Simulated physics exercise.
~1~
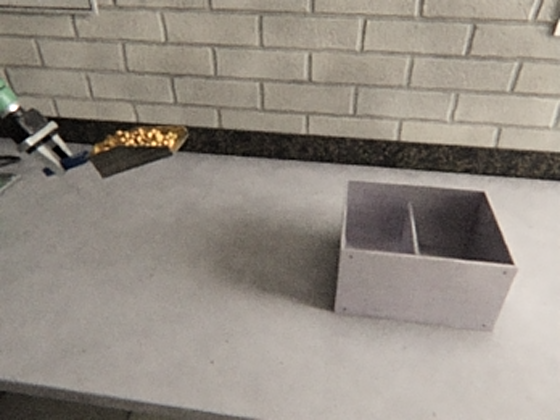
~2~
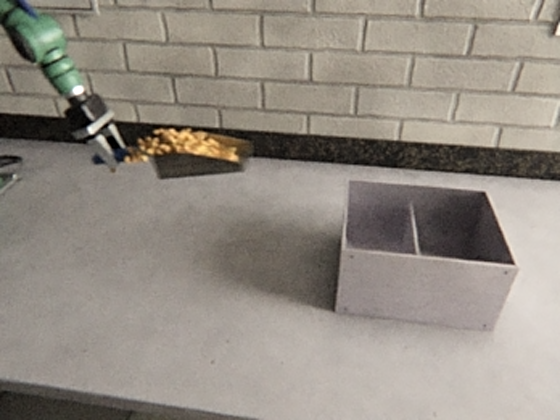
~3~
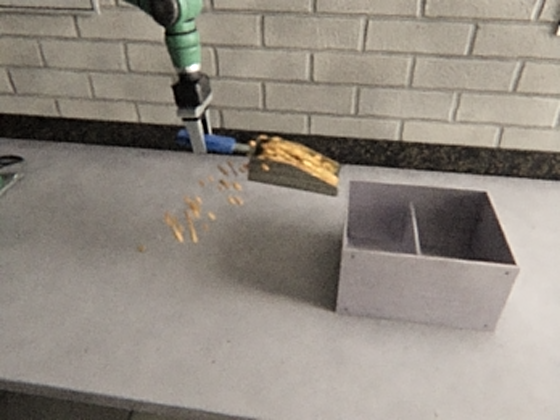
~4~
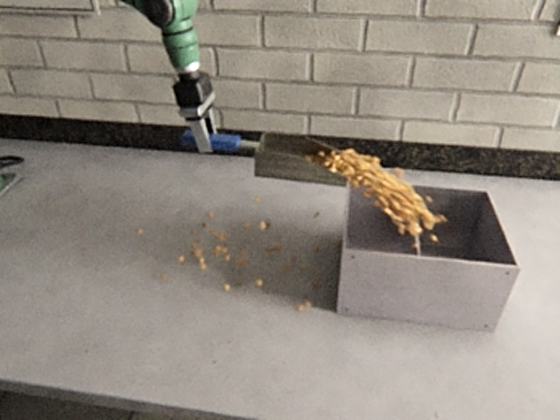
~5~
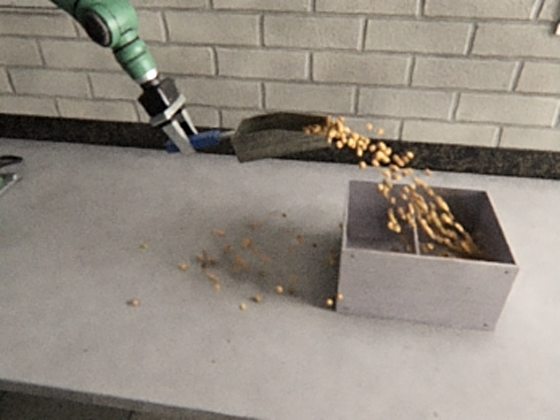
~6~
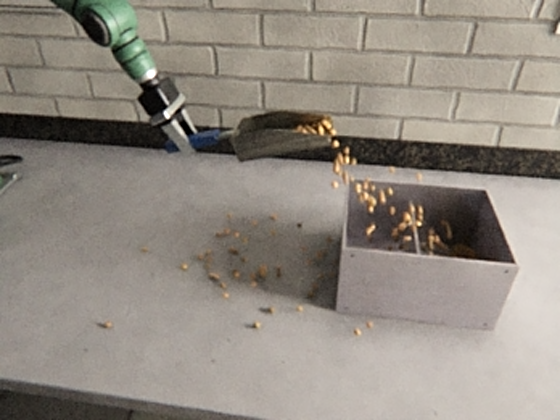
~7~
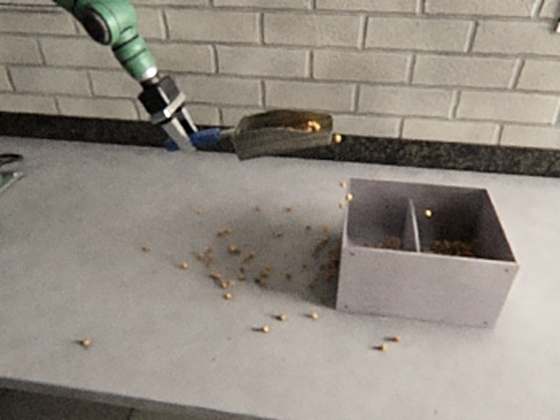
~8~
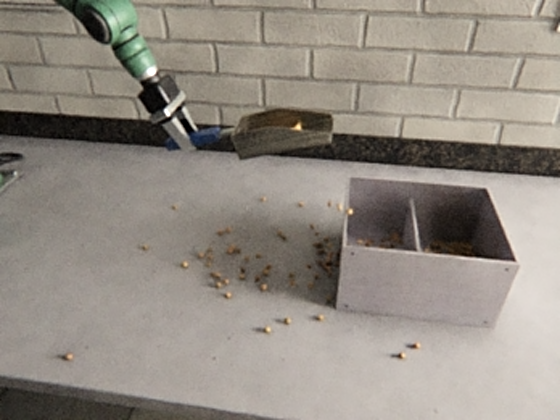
A green robot arm at the upper left holds a scoop heaped with golden chickpeas over a pale grey tabletop, seen from above the front, with a whitish brick wall behind. To the right stands an open grey box split in two by a divider. The arm swings the scoop rightward, and some chickpeas spill onto the table short of the box. A thick stream then pours over the box's edge as the scoop draws back slightly and tips up. The flow thins and stops, leaving chickpeas in both compartments, a few in the scoop and dozens scattered across the table.
